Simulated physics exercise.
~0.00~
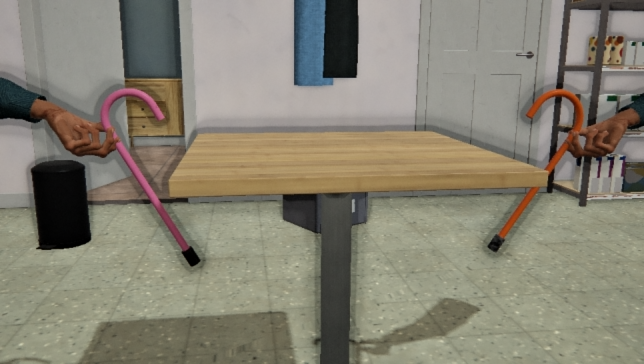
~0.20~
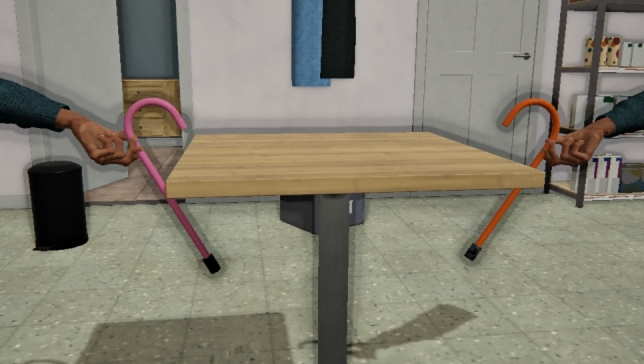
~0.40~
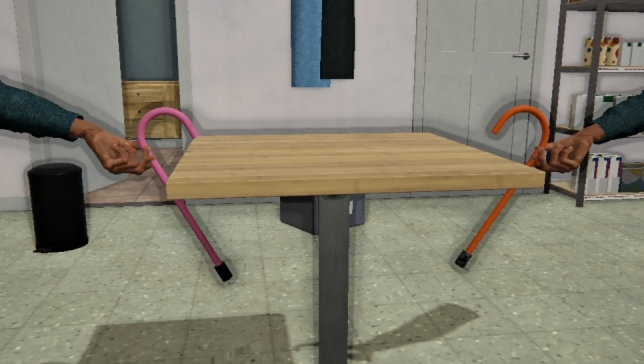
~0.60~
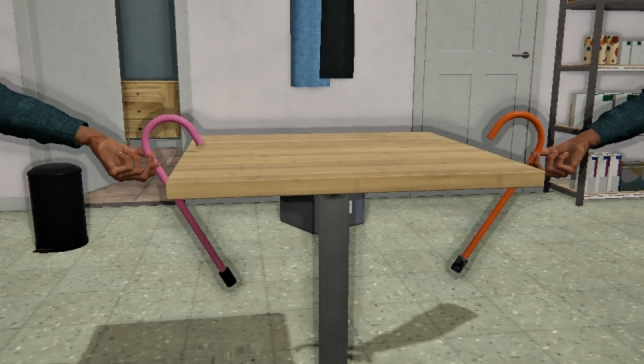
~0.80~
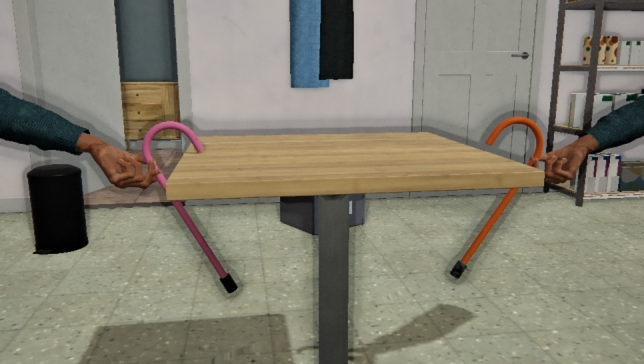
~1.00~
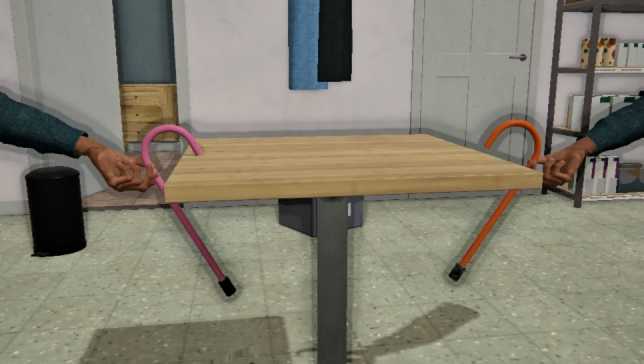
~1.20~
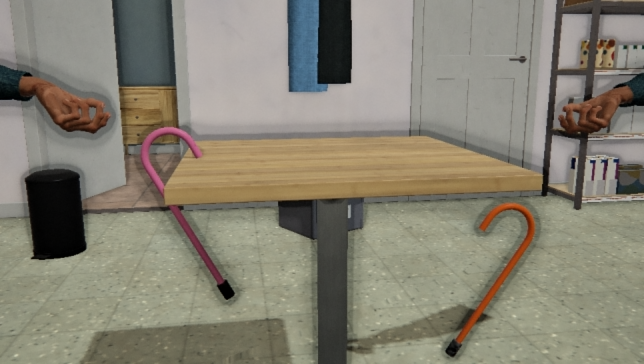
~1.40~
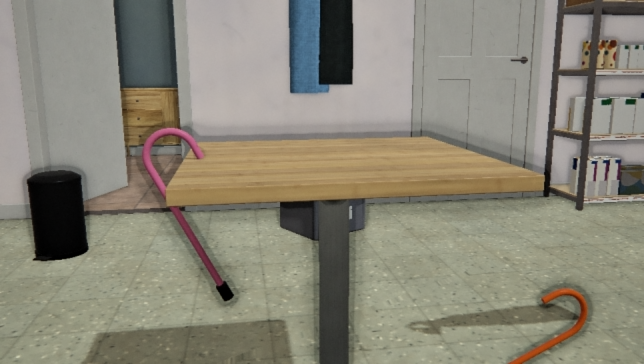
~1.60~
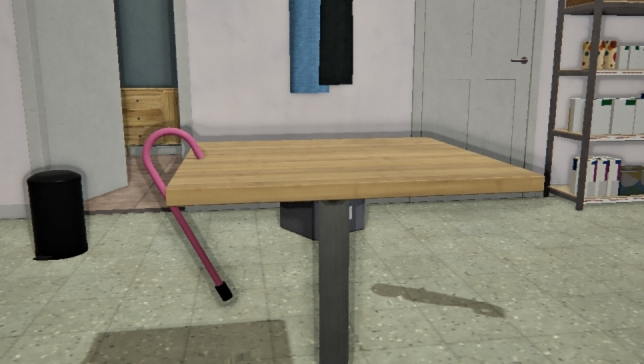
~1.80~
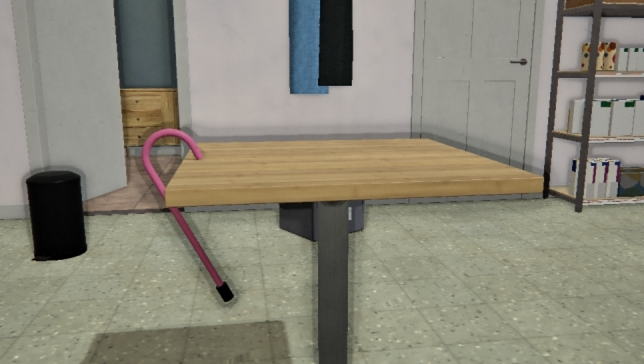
The clip shows two hands bringing a pink cane and an orange cane inward to the left and right edges of a wooden table, then letting go; the pink cane stays hooked on the edge while the orange one falls out of view.
